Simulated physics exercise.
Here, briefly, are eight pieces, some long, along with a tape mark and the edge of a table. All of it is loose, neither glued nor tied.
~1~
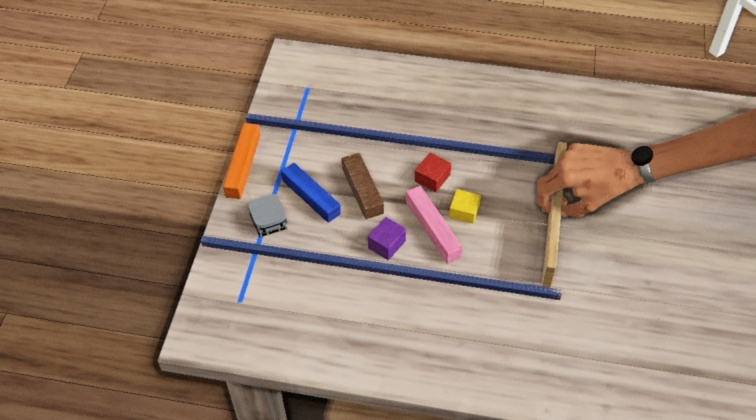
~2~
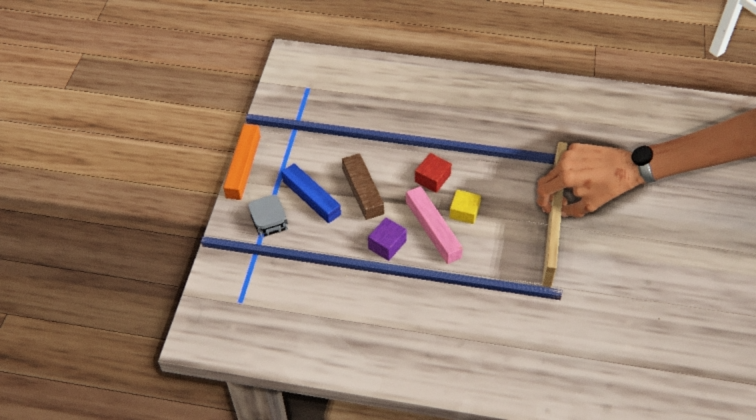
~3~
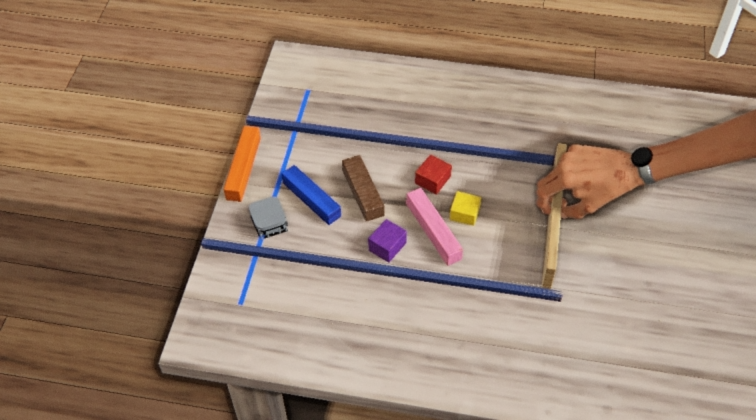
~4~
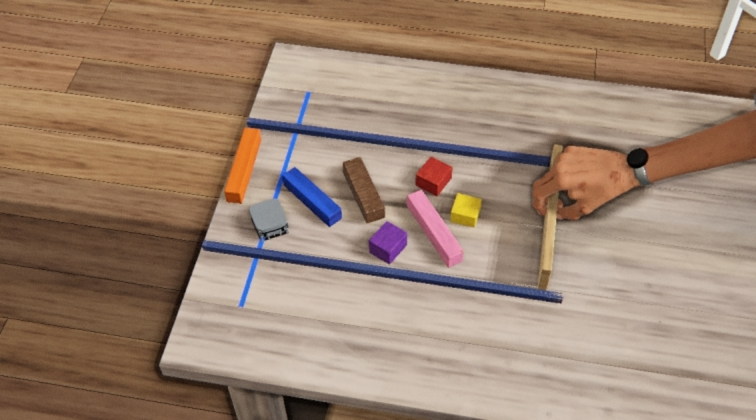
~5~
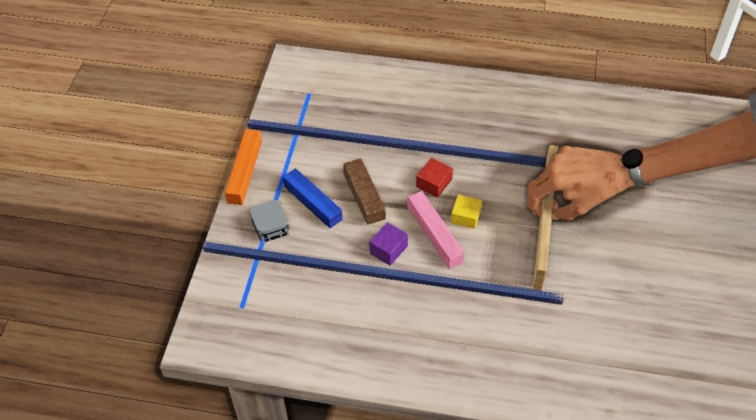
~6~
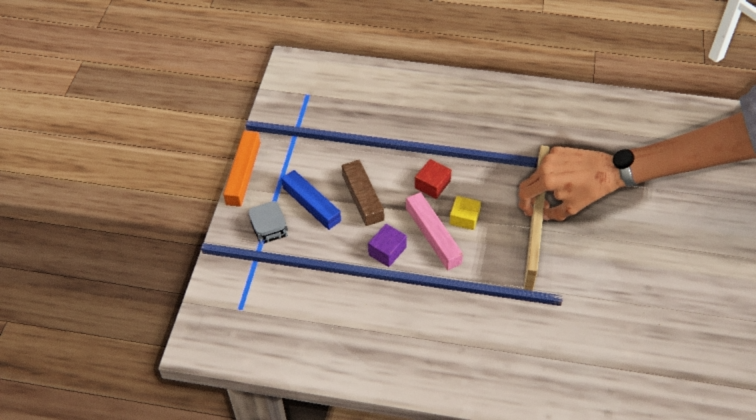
A hand slides a wooden board slightly left between two rails toward still, colourful blocks.
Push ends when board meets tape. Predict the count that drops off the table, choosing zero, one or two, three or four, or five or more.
Three, or four.
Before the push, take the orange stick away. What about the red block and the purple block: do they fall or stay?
The red block: Remains. The purple block: Remains.
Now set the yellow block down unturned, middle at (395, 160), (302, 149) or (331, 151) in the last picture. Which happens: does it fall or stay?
In that order, it is kept; does not fall; is kept.
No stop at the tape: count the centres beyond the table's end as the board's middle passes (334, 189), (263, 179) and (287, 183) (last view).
The counts: 0, 4 and 3.
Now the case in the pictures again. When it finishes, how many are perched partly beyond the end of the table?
I count 1 overhanging.
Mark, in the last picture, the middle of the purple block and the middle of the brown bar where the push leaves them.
Approximately (228, 229) for one, approximately (221, 188) for the other.
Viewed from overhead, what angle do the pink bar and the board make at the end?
Misalignment: Close to 25°.
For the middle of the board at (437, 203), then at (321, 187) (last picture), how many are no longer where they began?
Moved so far: 4, later 8.
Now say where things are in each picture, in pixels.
The first picture shows orange stick (242, 161); grey case (268, 216); blue stick (311, 192); board (555, 213); tape (277, 186).
The second picture shows grey case (268, 216); pink bar (434, 225).
The third picture shows blue stick (311, 195); brown bar (363, 188).
The fourth picture shows orange stick (243, 165); yellow block (466, 210).
The fifth picture shows grey case (270, 222); red block (435, 178).
The sixth picture shows orange stick (242, 168); grey case (268, 223); blue stick (311, 199); board (537, 217); tape (277, 193).
A little later, none off yet; orange stick at rest near (242, 168); grey case at rest near (268, 223); blue stick at rest near (311, 199).
Next, none off yet; orange stick at rest near (242, 168); grey case moving near (260, 224); blue stick shifted a little near (280, 205).
When it is over, the number that fall off is three or four; down, blue stick, grey case and orange stick.
